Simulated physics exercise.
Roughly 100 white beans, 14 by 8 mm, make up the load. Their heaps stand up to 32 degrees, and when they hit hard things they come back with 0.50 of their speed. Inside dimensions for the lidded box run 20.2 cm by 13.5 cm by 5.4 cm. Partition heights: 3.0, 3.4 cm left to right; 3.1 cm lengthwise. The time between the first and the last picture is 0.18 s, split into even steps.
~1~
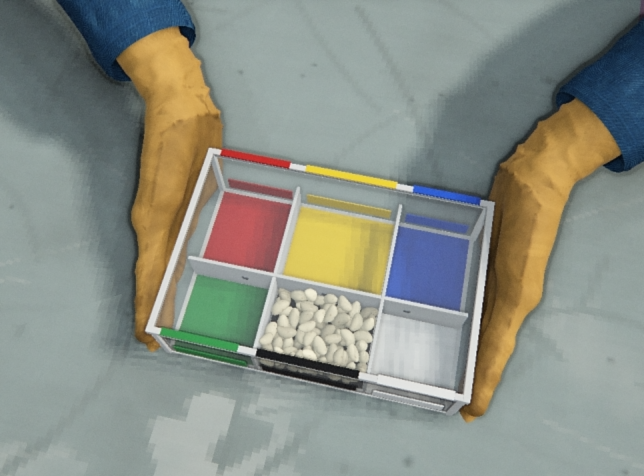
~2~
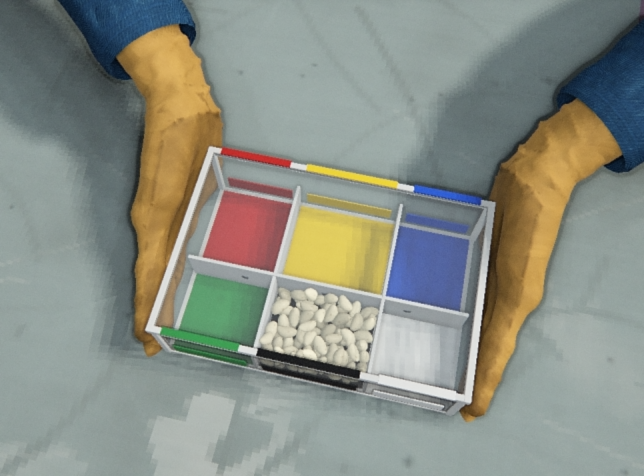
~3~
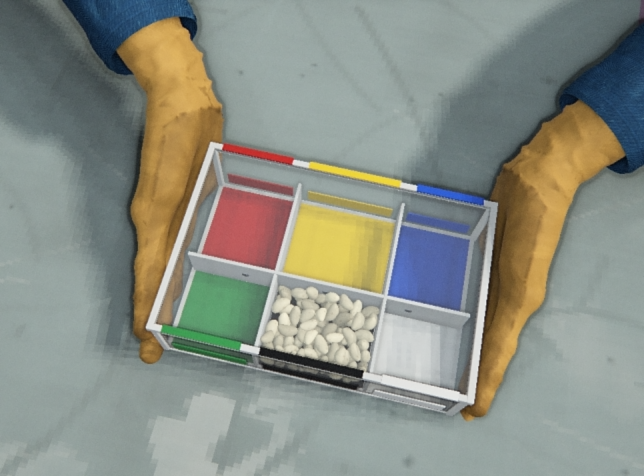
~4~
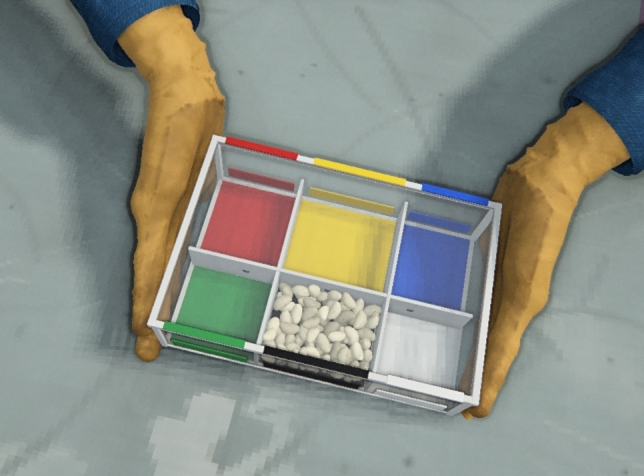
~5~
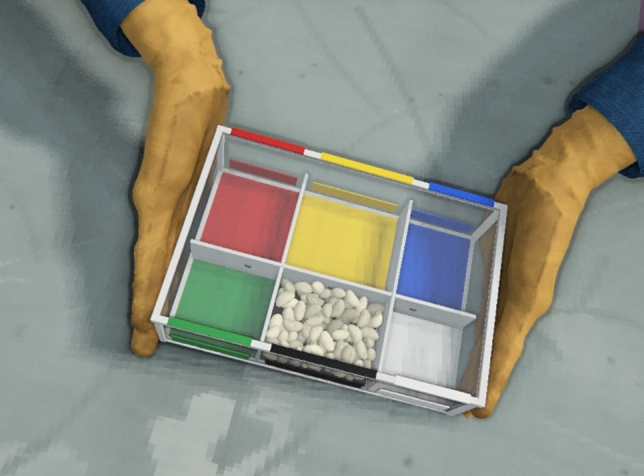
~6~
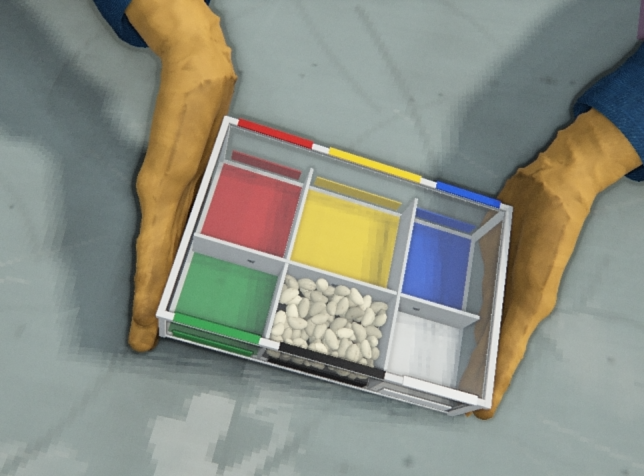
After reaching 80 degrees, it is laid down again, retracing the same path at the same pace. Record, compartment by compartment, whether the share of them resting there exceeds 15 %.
Red: Does not exceed; blue: Does not exceed; green: Does not exceed; yellow: Does not exceed; white: Exceeds; black: Exceeds.
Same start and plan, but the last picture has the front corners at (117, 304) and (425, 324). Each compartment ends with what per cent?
Each compartment ends with this per cent: Red 30, blue 0, green 40, yellow 0, white 0 and black 35.
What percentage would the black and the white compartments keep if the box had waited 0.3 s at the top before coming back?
In that case black keeps 55% and white keeps 40%.
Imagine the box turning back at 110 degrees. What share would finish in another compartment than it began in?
Roughly 85 %.
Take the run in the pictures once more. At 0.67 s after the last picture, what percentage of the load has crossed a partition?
About 10 %.
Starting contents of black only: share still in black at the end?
About 60 in a hundred.
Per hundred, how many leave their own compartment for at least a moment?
Some 40 per cent.
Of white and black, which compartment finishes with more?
Black compartment.
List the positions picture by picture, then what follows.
In the first frame, box tilt 0 degrees, front corners at (154, 328) and (463, 396); black 100 %.
In the second frame, box tilt 1 degrees, front corners at (154, 327) and (464, 396).
In the third frame, box tilt 2 degrees, front corners at (154, 325) and (467, 397).
In the fourth frame, box tilt 5 degrees, front corners at (156, 321) and (471, 398), lowest corner right front.
In the fifth frame, box tilt 9 degrees, front corners at (159, 316) and (478, 399), lowest corner right front.
In the sixth frame, box tilt 13 degrees, front corners at (165, 312) and (483, 401), lowest corner right front; black 100 %.
Then, 0.67 s after the last picture, tilt 80 degrees; white 10 %, black 90 %.
Then, 1.12 s after the last picture, tilt 35 degrees; blue 5 %, white 35 %, black 60 %.
Then, 1.65 s after the last picture, tilt 0 degrees; blue 5 %, white 35 %, black 60 %.
In the end, red 0 %, blue 5 %, green 0 %, yellow 0 %, white 35 %, black 60 %.
